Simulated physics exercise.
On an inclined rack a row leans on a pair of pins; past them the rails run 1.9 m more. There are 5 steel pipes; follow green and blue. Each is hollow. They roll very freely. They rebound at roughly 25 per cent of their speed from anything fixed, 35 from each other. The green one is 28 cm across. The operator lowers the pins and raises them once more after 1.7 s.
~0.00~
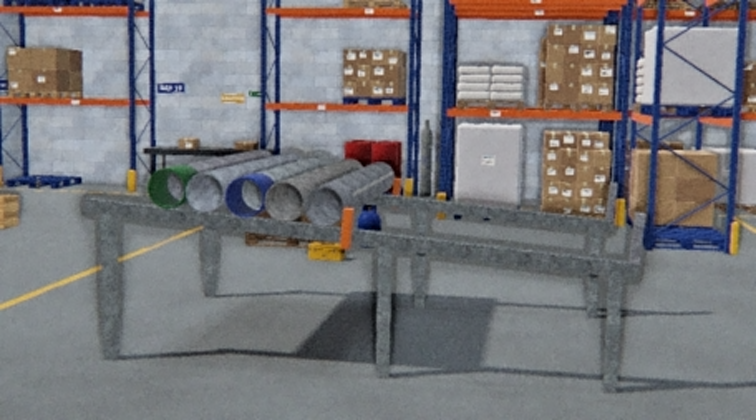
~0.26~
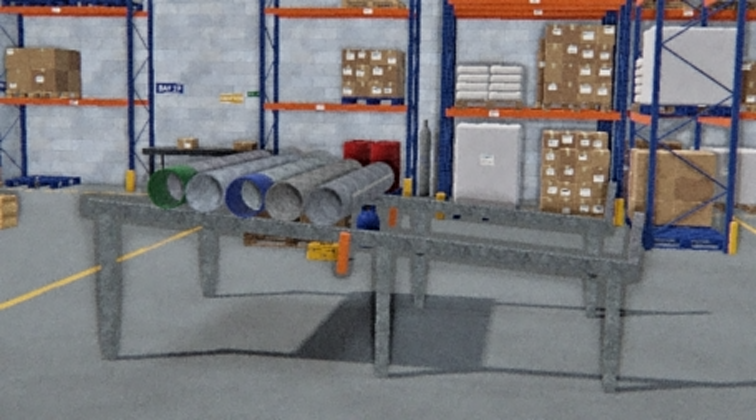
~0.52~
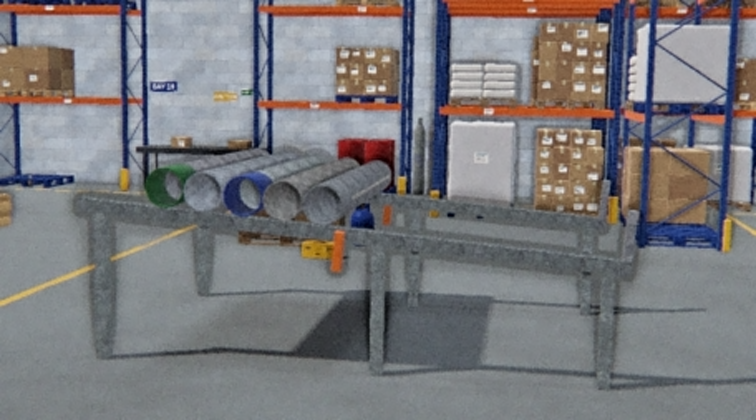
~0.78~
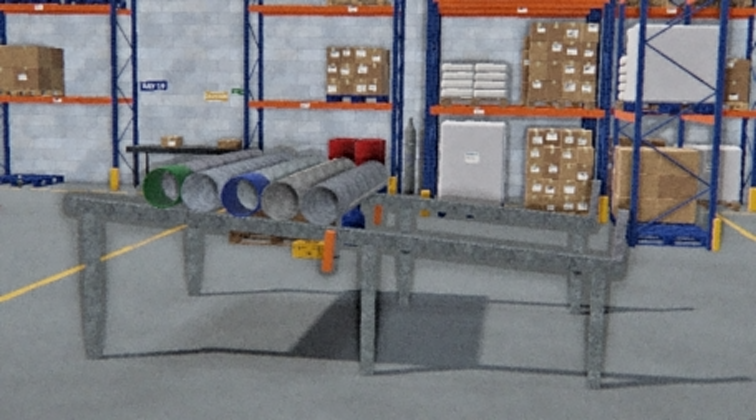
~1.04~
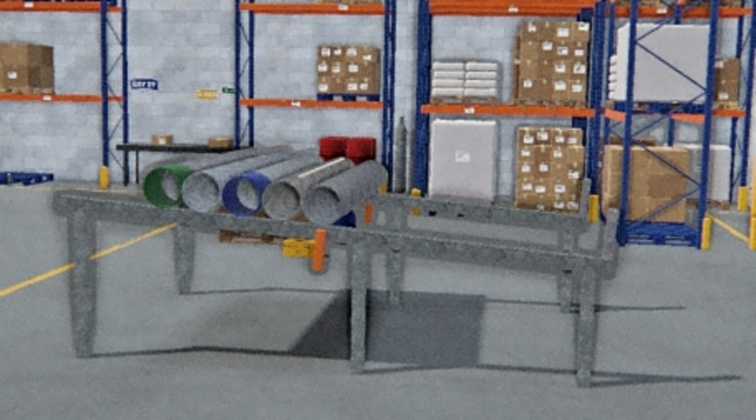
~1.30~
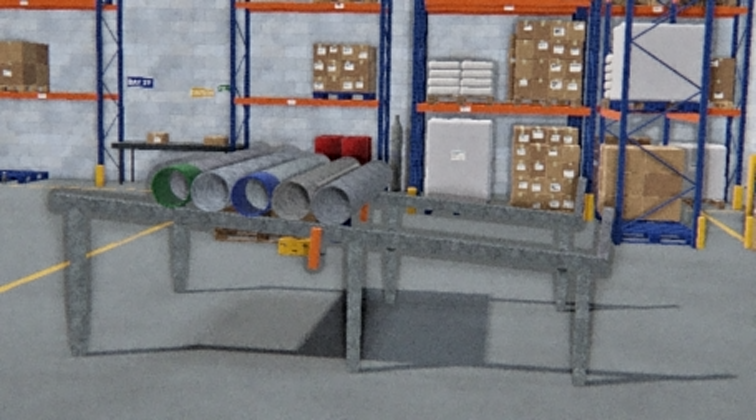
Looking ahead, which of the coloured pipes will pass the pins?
Green waits above the pins, blue is held back.
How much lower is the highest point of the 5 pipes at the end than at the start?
Some 5 cm lower.
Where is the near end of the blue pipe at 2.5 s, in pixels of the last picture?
Around (294, 202).
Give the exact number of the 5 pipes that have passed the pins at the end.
The count is 2.
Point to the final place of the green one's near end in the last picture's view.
Around (214, 192).
By 1.9 s, green is on the rails, 75 cm above the pins, rolling left; blue is on the rails, 15 cm above the pins; 2 through so far.
By 2.5 s, green is on the rails, 75 cm above the pins; blue as before; 2 through so far.
By 3.3 s, green and blue as before; 2 through so far.
Finally (4.2 s), green is on the rails, 75 cm above the pins; blue is on the rails, 15 cm above the pins; 2 through so far.
